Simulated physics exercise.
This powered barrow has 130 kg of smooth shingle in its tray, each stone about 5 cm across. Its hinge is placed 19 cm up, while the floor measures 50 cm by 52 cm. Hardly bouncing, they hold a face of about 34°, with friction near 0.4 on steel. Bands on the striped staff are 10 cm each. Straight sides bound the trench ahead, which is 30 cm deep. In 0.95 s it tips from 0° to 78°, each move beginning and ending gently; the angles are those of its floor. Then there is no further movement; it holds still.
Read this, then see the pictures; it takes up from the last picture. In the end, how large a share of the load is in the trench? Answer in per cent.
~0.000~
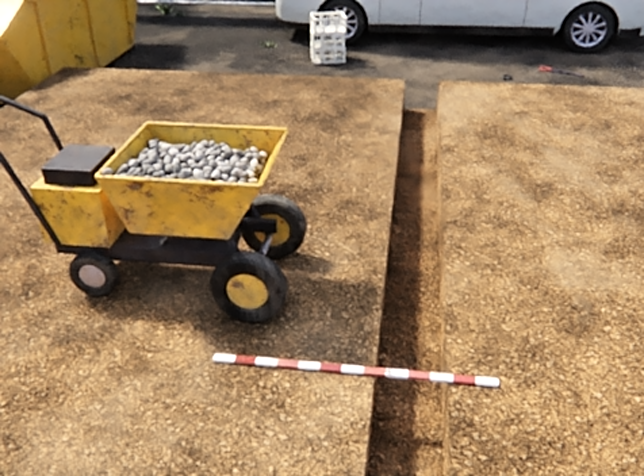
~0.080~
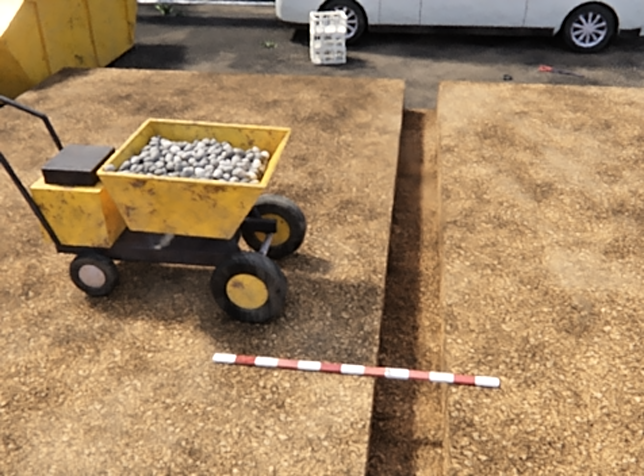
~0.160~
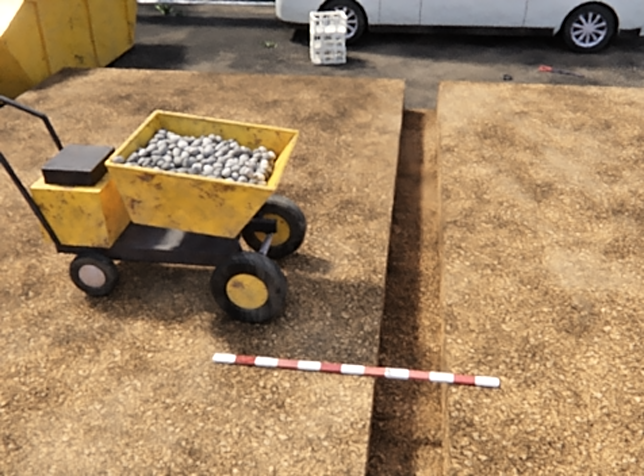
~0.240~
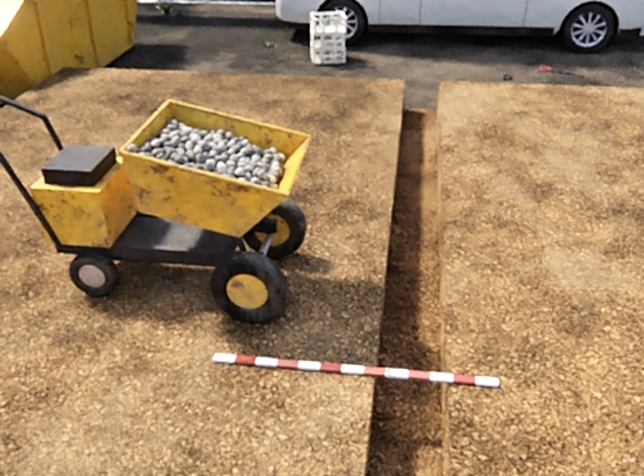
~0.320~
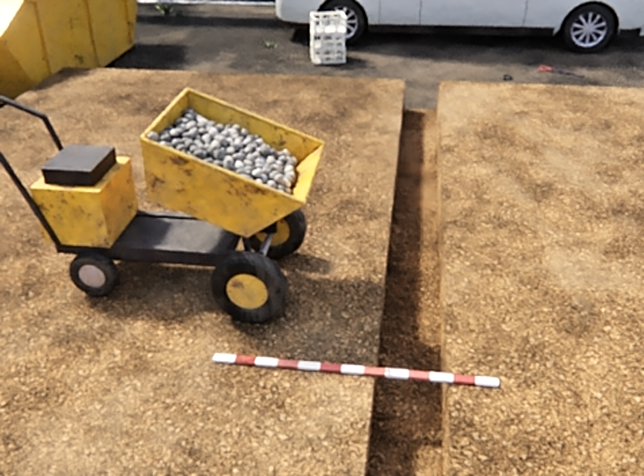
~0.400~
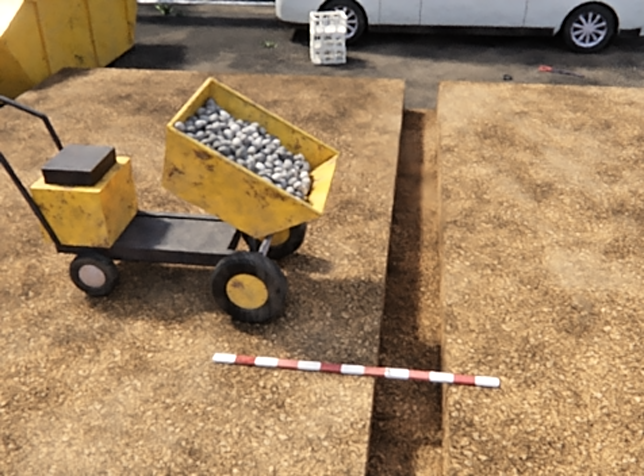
A share of roughly 91 %.
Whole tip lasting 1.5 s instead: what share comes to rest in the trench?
In that case some 95 per cent.
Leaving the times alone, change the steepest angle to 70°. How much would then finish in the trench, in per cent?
Share in trench: Approx. 90%.
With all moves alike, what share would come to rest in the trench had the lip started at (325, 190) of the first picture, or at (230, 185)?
Roughly 25 percent for the first, and 90 percent for the second.
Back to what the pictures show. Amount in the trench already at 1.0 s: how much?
45 per cent or so by then.
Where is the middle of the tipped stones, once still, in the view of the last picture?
(415, 326).
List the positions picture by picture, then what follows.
Lip at (260, 187), floor tilted 0°, highest stones at (189, 155), in the first picture.
The tray is at 2°, its lip at (264, 187); the top of the load is at (174, 151); the stones move at 0.3 m/s on average, in the second picture.
Lip at (273, 190), floor tilted 6°, highest stones at (169, 144); the stones move at 0.6 m/s on average, in the third picture.
The tray is at 12°, its lip at (287, 195); the top of the load is at (173, 134); the stones move at 0.9 m/s on average, in the fourth picture.
Lip at (304, 203), floor tilted 21°, highest stones at (186, 121); the stones move at 1.1 m/s on average, in the fifth picture.
The tray is at 30°, its lip at (322, 215); the top of the load is at (207, 112); the stones move at 1.2 m/s on average, in the sixth picture.
After 0.7 s the floor is at 66°; 100 % in the tray; the foremost stones are at (369, 246).
After 1.0 s the floor is at 78°; 49 % in the tray, 1 % short of the trench, 47 % in the trench, 4 % past the trench; the foremost stones are at (472, 300).
After 1.4 s the floor is at 78°; 15 % in the tray, 1 % short of the trench, 75 % in the trench, 9 % past the trench; the foremost stones are at (563, 309).
After 3.3 s the floor is at 78°; 0 % in the tray, 91 % in the trench, 9 % past the trench; the foremost stones are at (621, 302).
